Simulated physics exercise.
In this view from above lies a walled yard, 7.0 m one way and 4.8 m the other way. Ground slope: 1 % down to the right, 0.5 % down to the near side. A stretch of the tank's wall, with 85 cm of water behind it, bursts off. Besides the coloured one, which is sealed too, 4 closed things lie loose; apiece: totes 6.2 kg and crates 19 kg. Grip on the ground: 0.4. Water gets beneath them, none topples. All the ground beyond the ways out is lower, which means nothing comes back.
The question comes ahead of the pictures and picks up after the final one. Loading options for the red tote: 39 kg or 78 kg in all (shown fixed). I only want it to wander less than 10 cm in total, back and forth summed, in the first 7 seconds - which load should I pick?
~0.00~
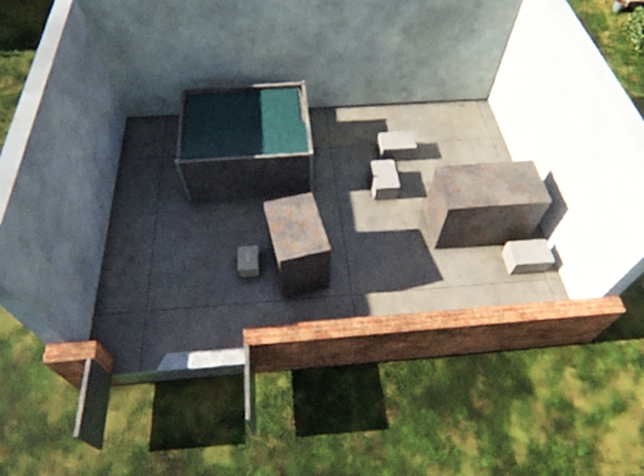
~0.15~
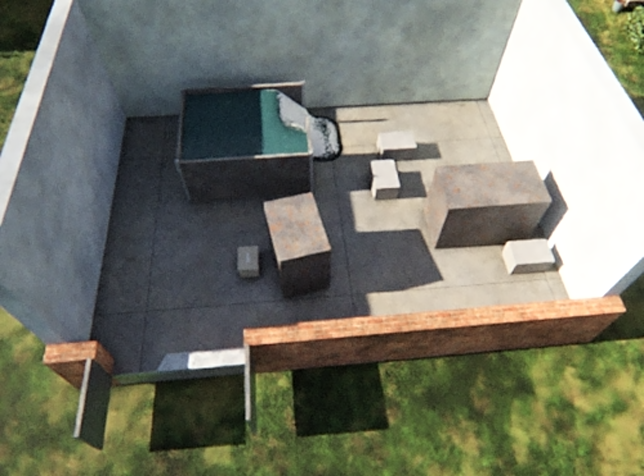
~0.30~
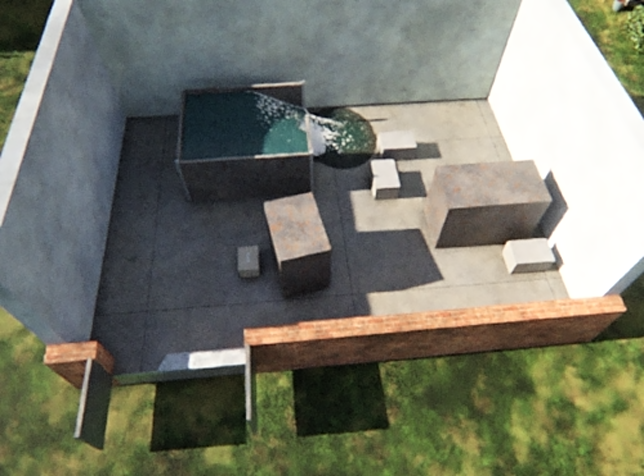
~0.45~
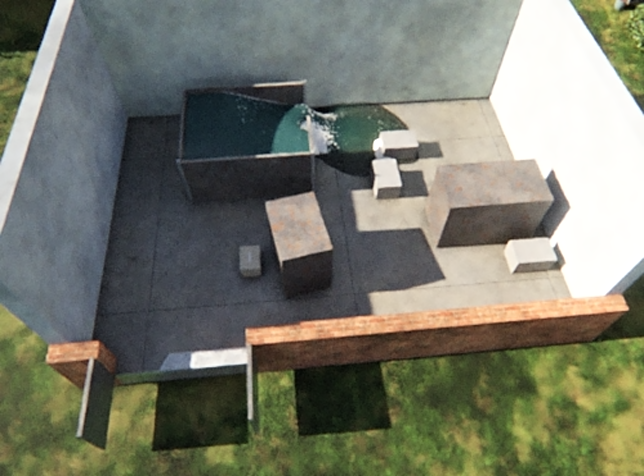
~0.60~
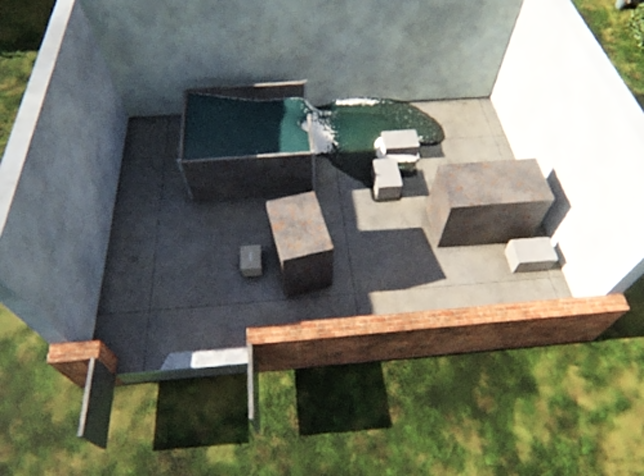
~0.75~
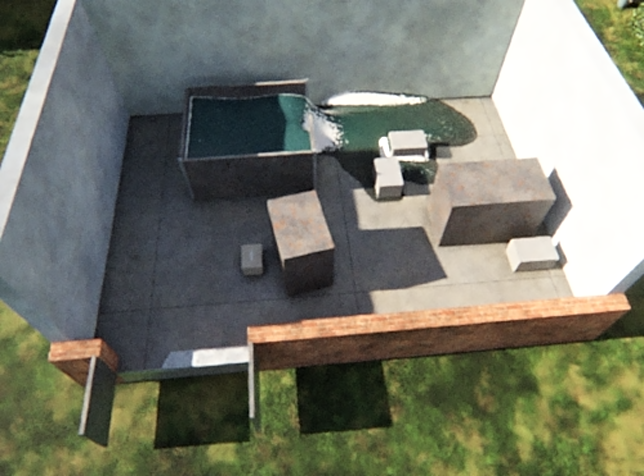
You need the heavier load.
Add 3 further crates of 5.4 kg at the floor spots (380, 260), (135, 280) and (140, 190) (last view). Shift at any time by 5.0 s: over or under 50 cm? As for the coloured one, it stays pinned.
Results, in sequence: Exceeded / not exceeded / not exceeded.
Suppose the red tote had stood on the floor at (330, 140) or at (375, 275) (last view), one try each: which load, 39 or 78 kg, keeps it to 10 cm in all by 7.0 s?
One by one: No mass suffices; lighter mass suffices.
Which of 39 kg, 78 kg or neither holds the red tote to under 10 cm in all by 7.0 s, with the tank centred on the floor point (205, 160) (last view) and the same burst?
In that case the answer is that just the bigger mass works.
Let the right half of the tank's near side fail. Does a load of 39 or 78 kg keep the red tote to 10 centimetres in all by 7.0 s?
Result: Lighter option succeeds.
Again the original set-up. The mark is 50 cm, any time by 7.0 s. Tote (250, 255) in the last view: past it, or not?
Here the answer is not beyond.
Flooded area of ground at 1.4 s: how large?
I'd put it close to 11.0 m2.
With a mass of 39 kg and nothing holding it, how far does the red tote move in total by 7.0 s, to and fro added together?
Roughly 40 cm.
After 1.4 s the red tote would be 0 cm from its start with 39 kg and 0 cm from its start with 78 kg; 4 cm of water round it then.
After 3.1 s the red tote would be 24 cm from its start with 39 kg and 1 cm from its start with 78 kg; 24 cm of water round it then.
After 4.9 s the red tote would be 37 cm from its start with 39 kg and 1 cm from its start with 78 kg; 23 cm of water round it then.
After 7.0 s the red tote would be 37 cm from its start with 39 kg and 1 cm from its start with 78 kg; 18 cm of water round it then.
